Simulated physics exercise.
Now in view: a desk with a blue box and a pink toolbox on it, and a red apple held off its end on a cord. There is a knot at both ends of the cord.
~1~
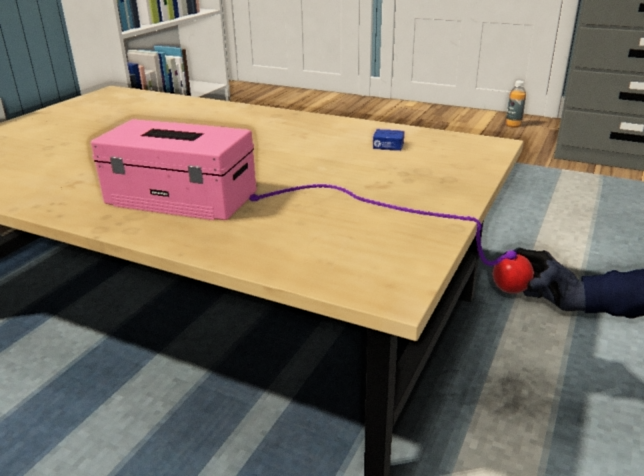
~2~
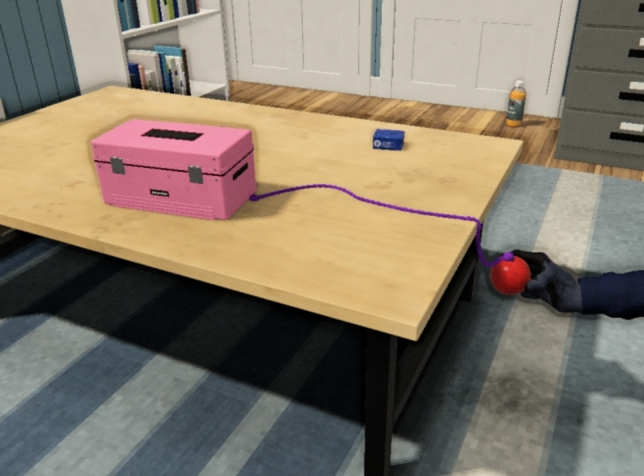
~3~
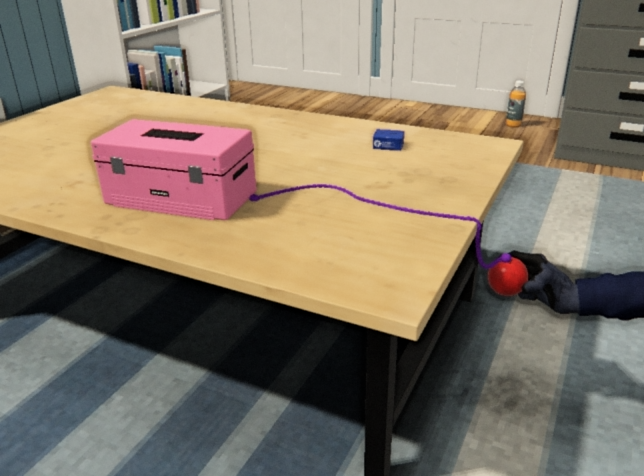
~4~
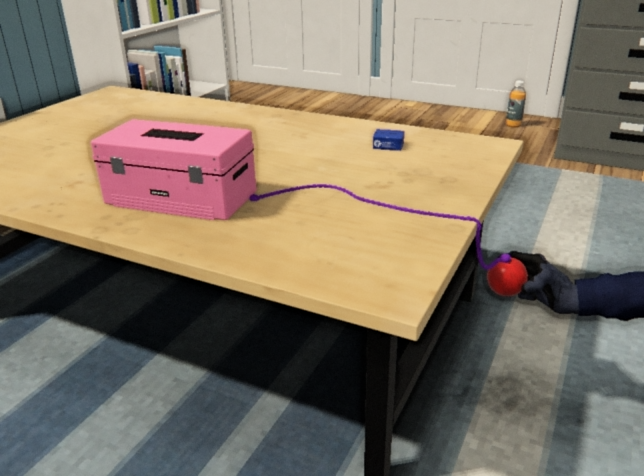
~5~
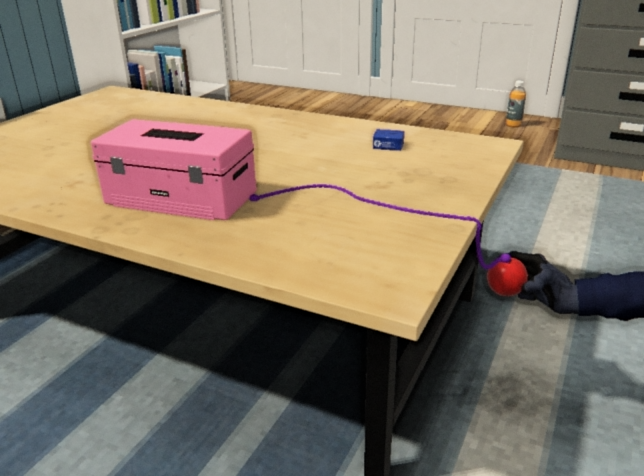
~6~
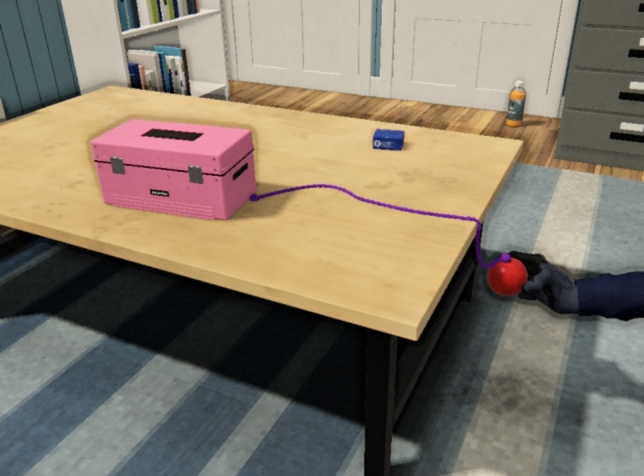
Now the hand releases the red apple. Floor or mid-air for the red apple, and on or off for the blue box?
So the red apple is left hanging while the blue box holds its position.
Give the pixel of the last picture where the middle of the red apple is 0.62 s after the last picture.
I'd say close to (431, 322).
Then, 0.62 s later than the last view, apple above the floor near (431, 322); toolbox as before; box as before.
Then, 1.50 s later than the last view, apple above the floor near (425, 326); toolbox as before; box as before.
Finally, apple above the floor near (442, 337); toolbox as before; box as before. The red apple hangs in the air and the blue box remains where it stands.
